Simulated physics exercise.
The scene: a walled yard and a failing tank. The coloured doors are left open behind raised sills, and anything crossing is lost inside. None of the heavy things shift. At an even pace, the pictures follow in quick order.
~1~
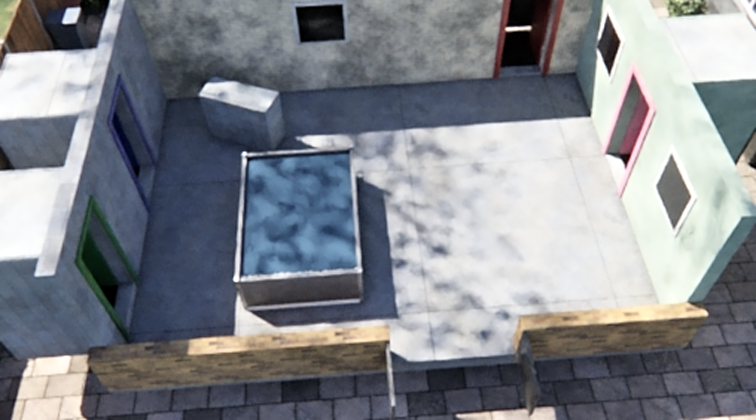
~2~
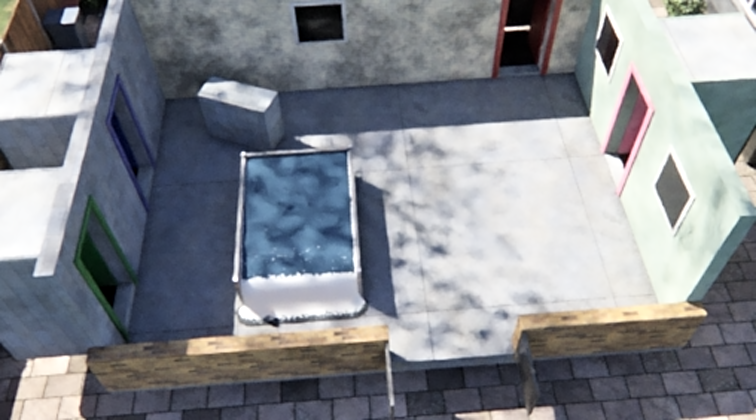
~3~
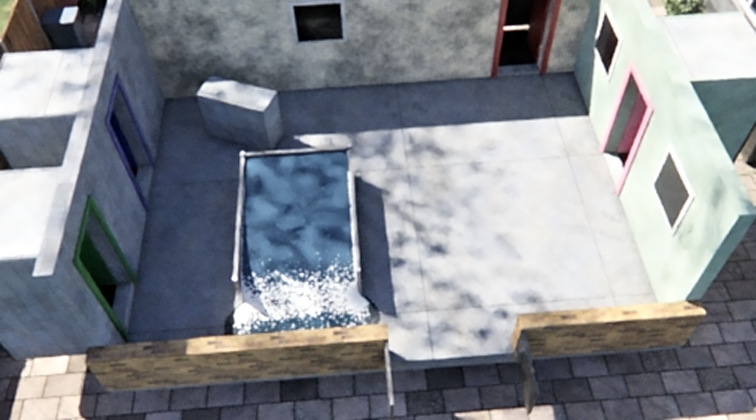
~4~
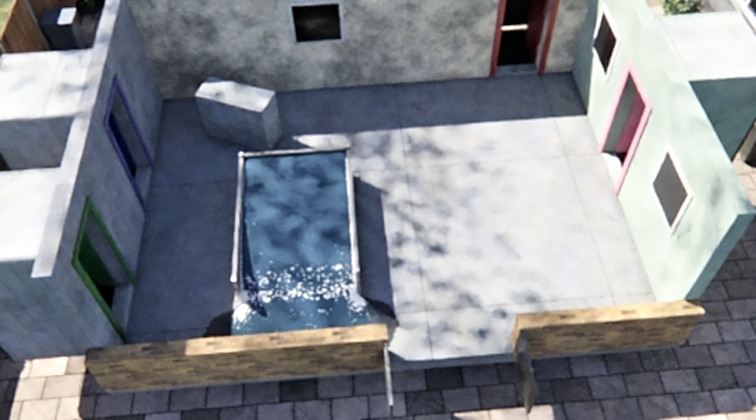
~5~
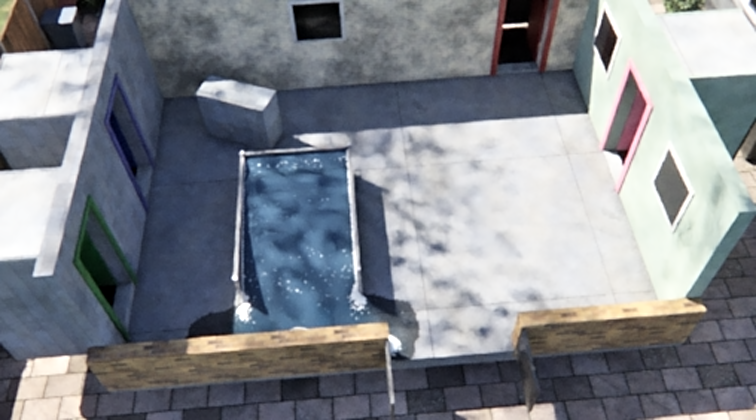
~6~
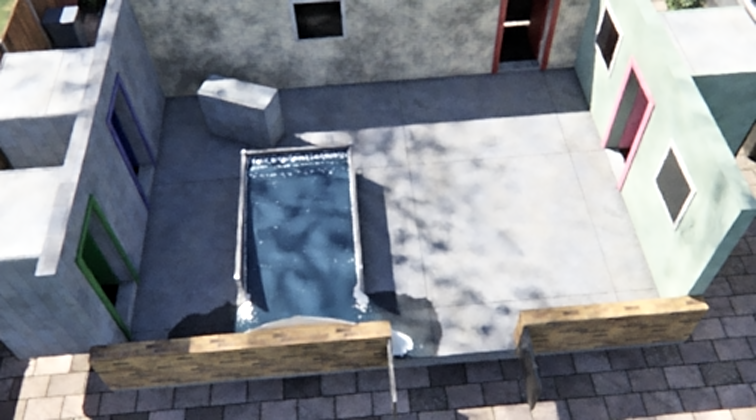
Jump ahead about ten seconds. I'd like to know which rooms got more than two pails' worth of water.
Sure: The pink door got more than that; the red door got no more than that; the blue door got no more than that; the green door got more than that.
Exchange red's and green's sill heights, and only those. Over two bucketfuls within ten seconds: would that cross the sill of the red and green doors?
I reckon red remains short and green crosses the line.
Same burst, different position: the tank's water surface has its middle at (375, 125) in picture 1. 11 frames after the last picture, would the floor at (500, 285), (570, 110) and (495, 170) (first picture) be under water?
Taking the three spots in turn, I'd say drenched, then spared, then spared.
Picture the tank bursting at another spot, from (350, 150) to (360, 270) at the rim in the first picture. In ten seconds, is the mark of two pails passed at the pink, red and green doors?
Taking each in turn, the pink overflows, the red overflows, the green falls below the limit.
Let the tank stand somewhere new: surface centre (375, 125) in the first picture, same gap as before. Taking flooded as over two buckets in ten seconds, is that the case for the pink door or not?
The pink door falls short.
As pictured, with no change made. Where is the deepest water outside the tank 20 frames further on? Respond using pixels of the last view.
Somewhere around pixel (138, 366).
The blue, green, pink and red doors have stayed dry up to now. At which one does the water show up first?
It's the green door.
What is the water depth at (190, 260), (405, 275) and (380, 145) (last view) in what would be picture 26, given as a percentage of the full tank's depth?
Readings in sequence: 10, 2, 0 percent.
A moment on, water covers 15 % of the floor; the pink door not reached, the red door not reached, the blue door not reached, the green door wet at the sill, nothing in.
Next, water covers 30 % of the floor; the pink door not reached, the red door not reached, the blue door wet at the sill, nothing in, the green door over two buckets in.
Then, water covers 55 % of the floor; the pink door under two buckets in, the red door not reached, the blue door wet at the sill, nothing in, the green door far over two buckets in.
Later, water covers 75 % of the floor; the pink door over two buckets in, the red door wet at the sill, nothing in, the blue door wet at the sill, nothing in, the green door far over two buckets in.
In the end, water covers 95 % of the floor; the pink door over two buckets in, the red door under two buckets in, the blue door wet at the sill, nothing in, the green door far over two buckets in.
